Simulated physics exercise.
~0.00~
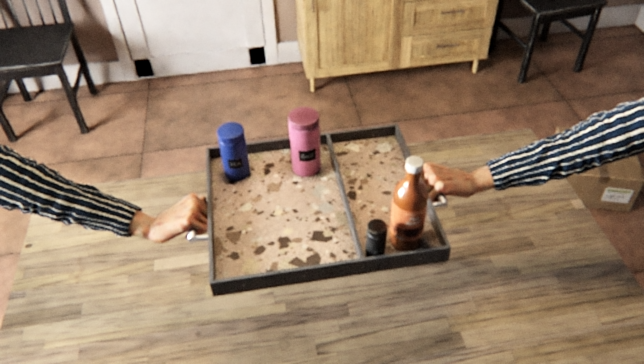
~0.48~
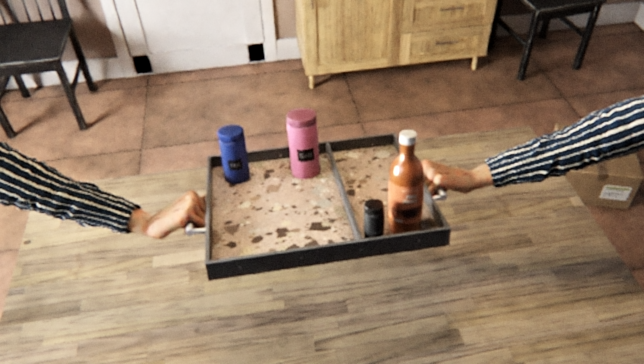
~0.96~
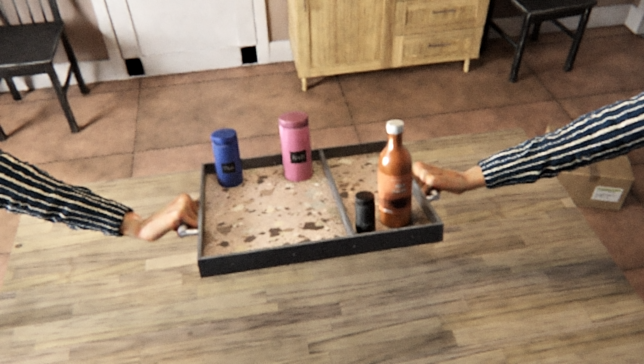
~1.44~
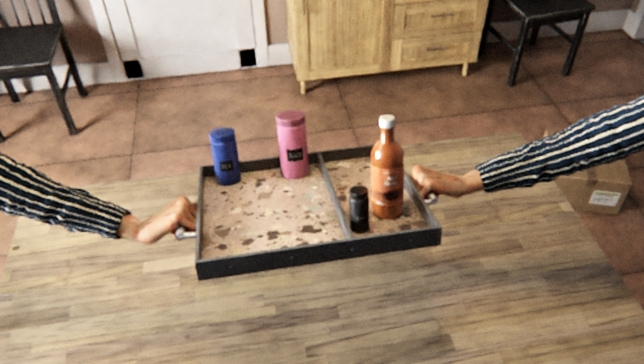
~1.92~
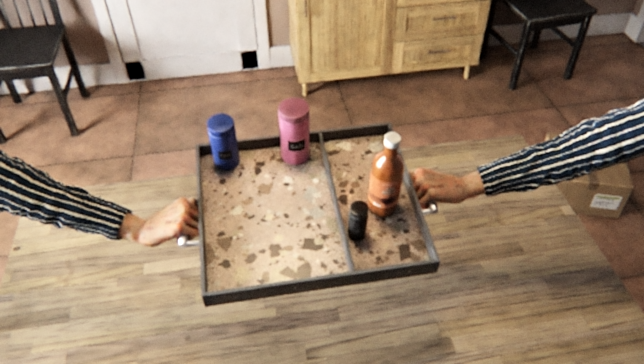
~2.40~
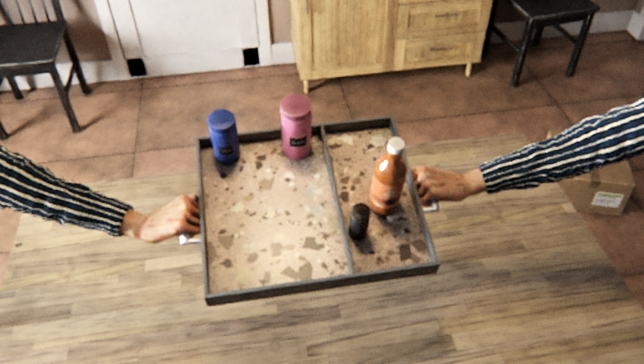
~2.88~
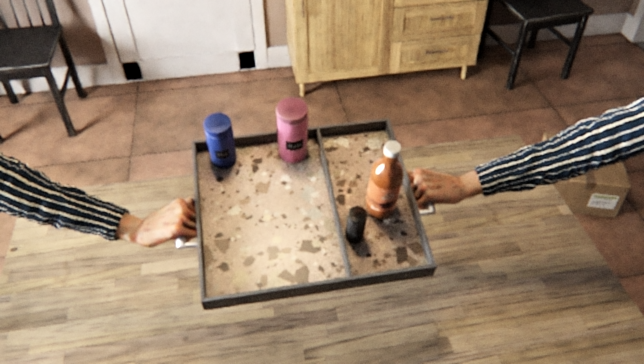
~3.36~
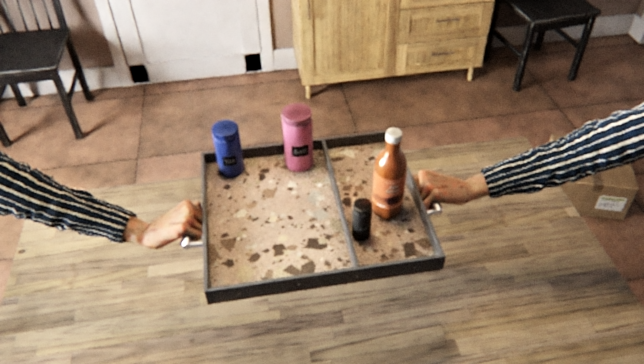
Above a wooden table, two hands tilt a tray away, then back, and level it, containers standing.
